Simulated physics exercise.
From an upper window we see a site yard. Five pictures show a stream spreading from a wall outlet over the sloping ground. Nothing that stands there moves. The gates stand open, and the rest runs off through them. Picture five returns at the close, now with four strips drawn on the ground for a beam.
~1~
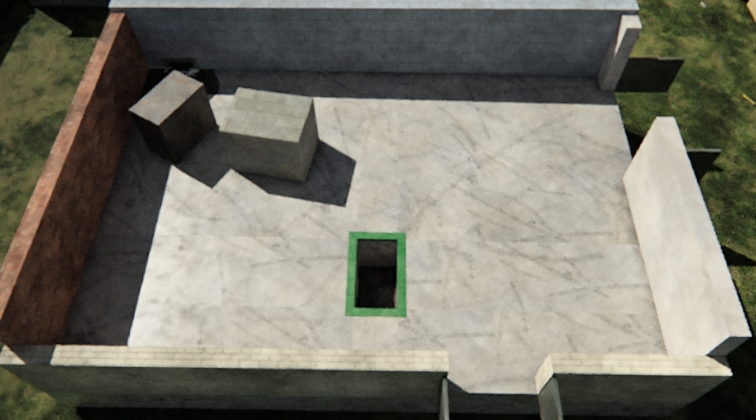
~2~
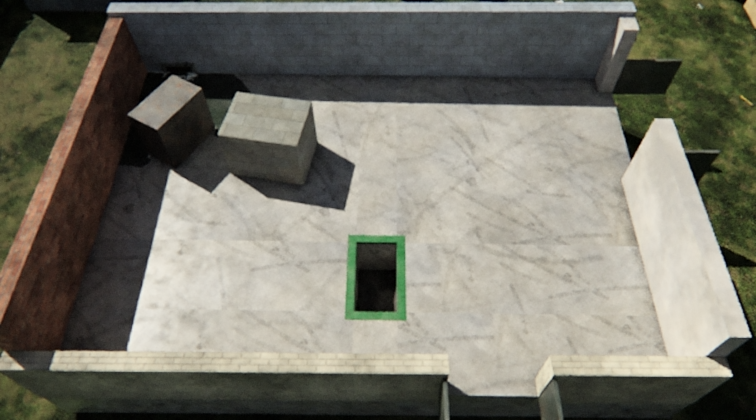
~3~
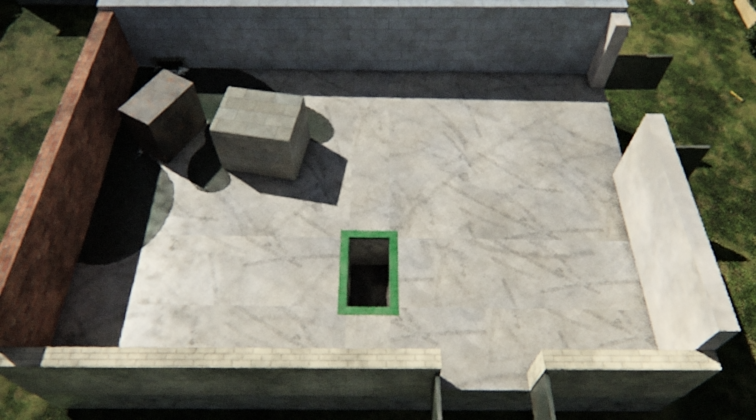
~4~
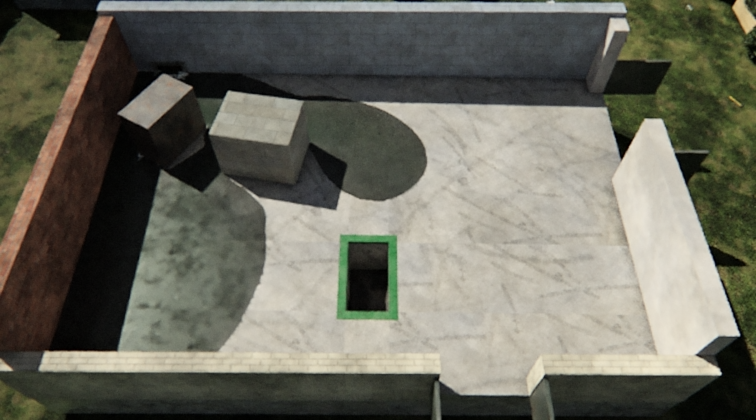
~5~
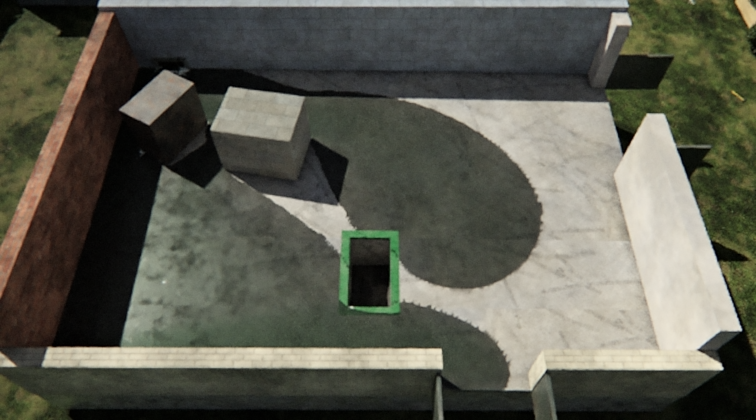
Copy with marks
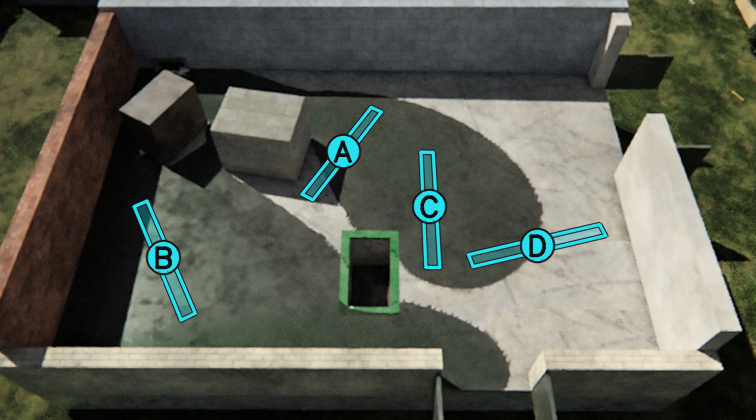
The clip shows a walled yard from above, with two blocks and a green-rimmed opening in its pale floor, as a dark wet patch spreads from the upper left, down the left side and broadly across toward the right.
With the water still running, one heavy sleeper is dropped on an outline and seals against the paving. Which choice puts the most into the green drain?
I would pick position C.
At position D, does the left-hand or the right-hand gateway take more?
The left gate.
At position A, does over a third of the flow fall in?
No, it does not.
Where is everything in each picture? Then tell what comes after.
The first frame shows outfall at (181, 64); green drain at (377, 273); open gate at (489, 375); open gate at (611, 132); front seen at (151, 86), 3 % of the ground wet; green drain still dry.
The second frame shows front seen at (143, 158), 7 % of the ground wet; green drain still dry.
The third frame shows front seen at (122, 256), 15 % of the ground wet; green drain still dry.
The fourth frame shows front seen at (215, 324), 35 % of the ground wet; green drain still dry.
The fifth frame shows front seen at (532, 243), 58 % of the ground wet; green drain still dry.
On the marked copy, A from (307, 197) to (376, 109); B from (140, 203) to (188, 316); C from (432, 267) to (427, 152); D from (470, 260) to (602, 230).
With A, about 17 % of the stream goes into the green drain, about 79 % out by the gates.
With B, about 15 % of the stream goes into the green drain, about 82 % out by the gates.
With C, about 23 % of the stream goes into the green drain, about 73 % out by the gates.
With D, about 14 % of the stream goes into the green drain, about 83 % out by the gates.
